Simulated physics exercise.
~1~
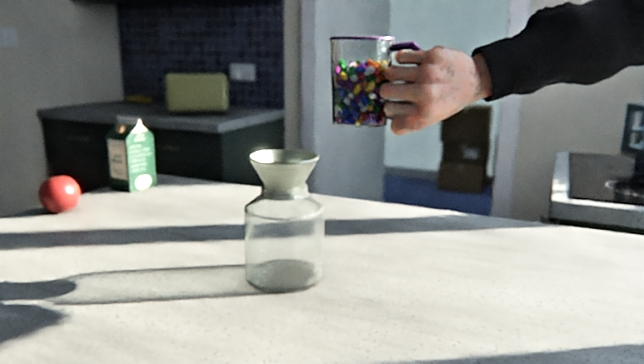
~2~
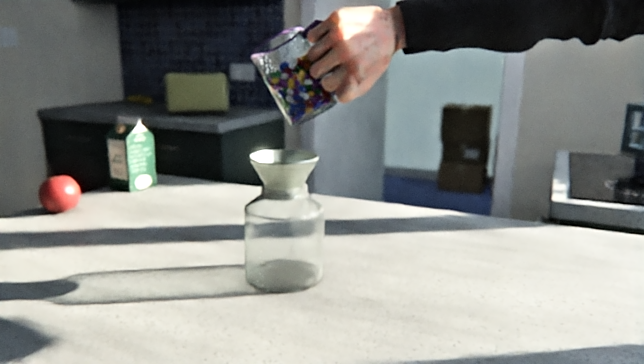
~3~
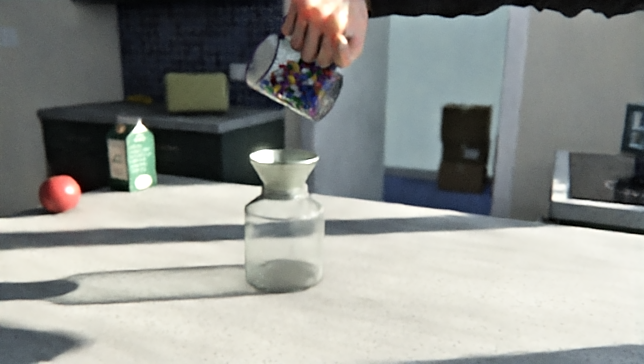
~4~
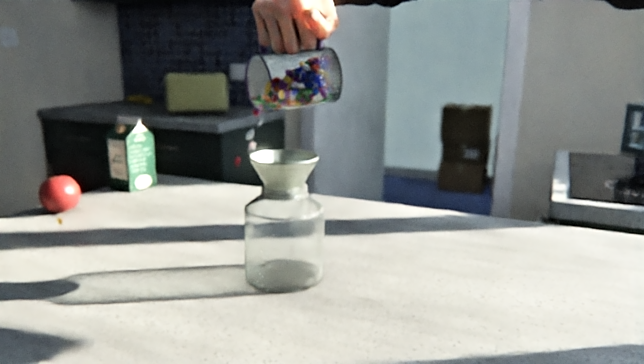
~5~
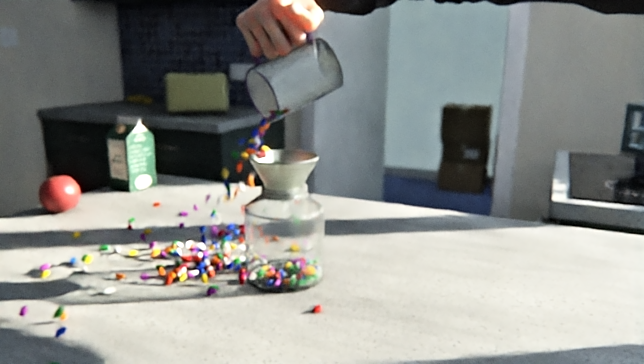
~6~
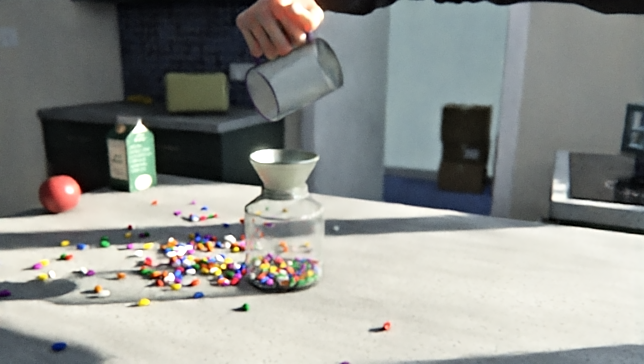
A hand tips a clear cup of colourful jelly beans over a funnel-topped jar, spilling most outside.
